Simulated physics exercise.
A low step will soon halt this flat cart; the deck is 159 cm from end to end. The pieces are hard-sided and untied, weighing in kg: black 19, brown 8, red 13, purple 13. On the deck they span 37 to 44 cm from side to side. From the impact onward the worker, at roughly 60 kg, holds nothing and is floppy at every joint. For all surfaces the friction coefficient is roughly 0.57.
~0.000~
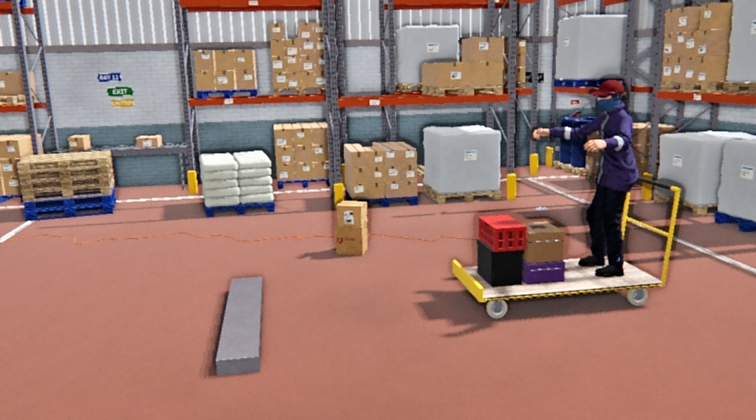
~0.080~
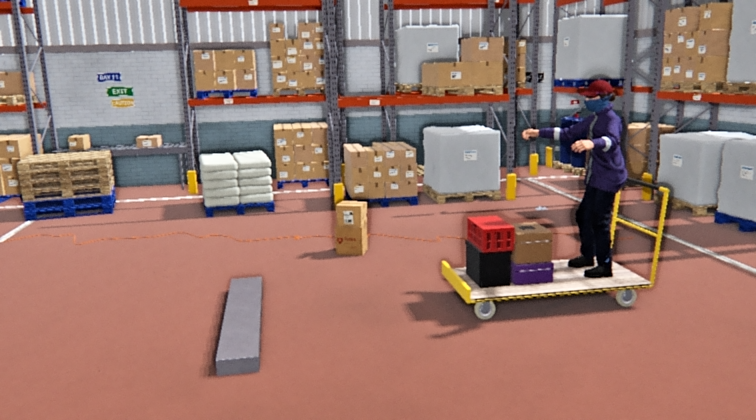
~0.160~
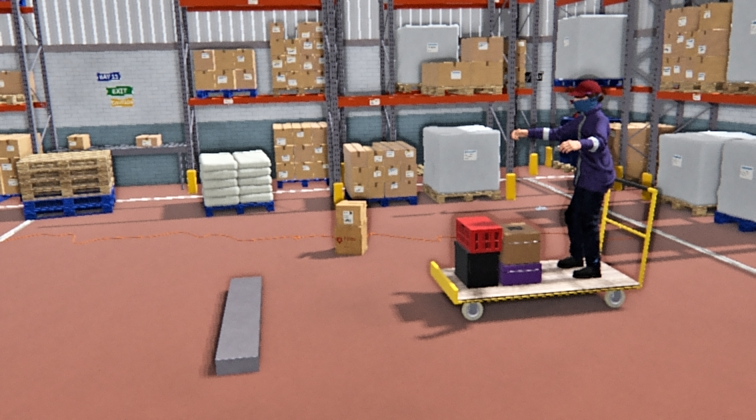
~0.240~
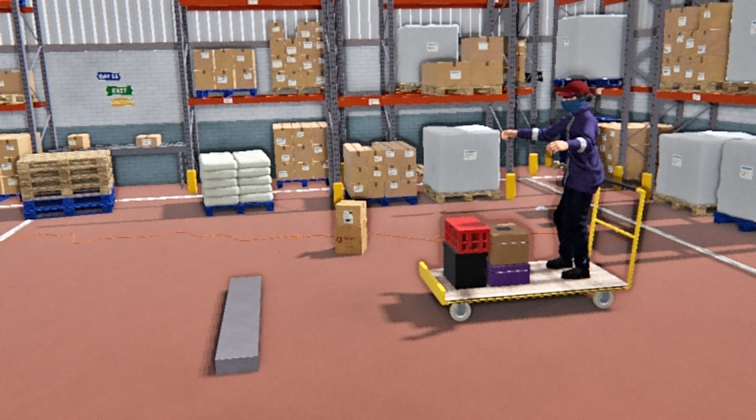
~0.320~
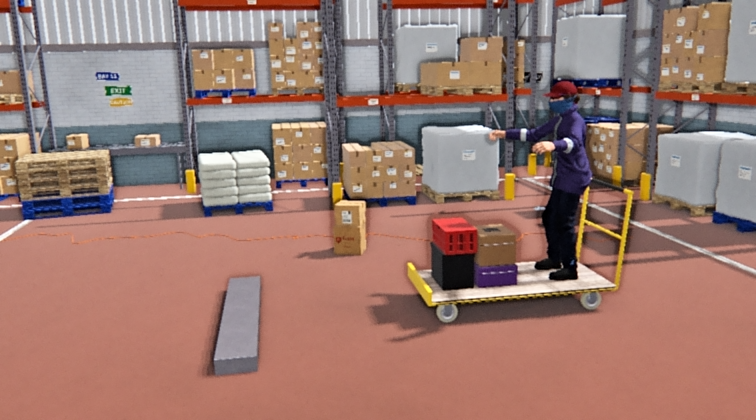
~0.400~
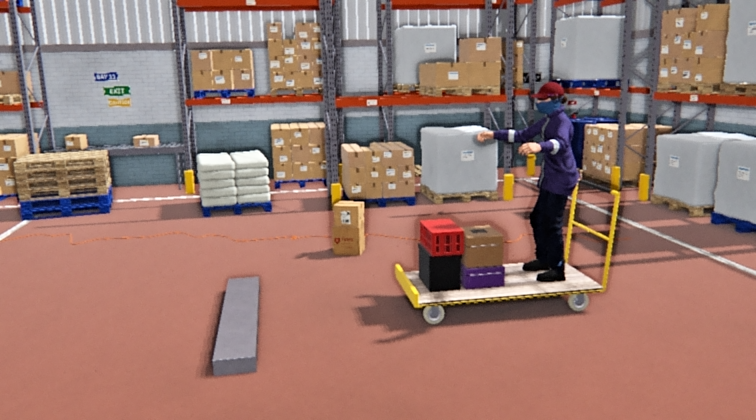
A worker in a dark purple jacket, red cap and blue face covering stands on a flat yellow-framed trolley at the right of a warehouse, seen from a fixed, slightly raised side view. In front of the worker sit a red crate on a black tote and a brown box on a purple one, with a grey beam on the reddish floor at left. The trolley rolls steadily a short way left, the worker holding both arms forward.
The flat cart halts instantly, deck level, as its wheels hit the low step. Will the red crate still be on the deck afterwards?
Yes.
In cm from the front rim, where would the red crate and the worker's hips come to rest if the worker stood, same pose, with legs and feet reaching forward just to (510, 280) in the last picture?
Neither reaches the rim: The red item rests 10 cm behind, the hips 100 cm behind.
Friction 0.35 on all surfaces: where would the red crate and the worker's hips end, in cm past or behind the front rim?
In that case the red load finishes 10 cm past the rim, with the hips 110 cm behind.
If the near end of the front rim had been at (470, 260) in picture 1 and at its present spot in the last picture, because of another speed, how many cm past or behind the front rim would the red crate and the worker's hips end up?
Rest positions: Red 40 cm past rim; hips 80 cm behind rim.
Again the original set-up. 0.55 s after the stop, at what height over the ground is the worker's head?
80 cm above it.
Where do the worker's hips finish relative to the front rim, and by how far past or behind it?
Hips: Approx. 110 cm behind rim.
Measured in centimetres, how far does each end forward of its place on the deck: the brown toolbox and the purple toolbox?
Roughly brown 20 cm, purple 15 cm.
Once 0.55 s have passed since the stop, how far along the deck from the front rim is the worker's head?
At that moment it sits around 50 cm behind the rim.
The wheels strike at 1.44 s.
After 1.99 s the red crate is 14 cm behind the rim, tilted 0°, near (260, 249) in the last picture's view.
After 2.44 s the red crate is 14 cm behind the rim, tilted 0°, near (260, 249) in the last picture's view.
When all is still (4.1 s), nothing is past the rim; behind it, black tote, brown toolbox, red crate, purple toolbox and the worker's hips.
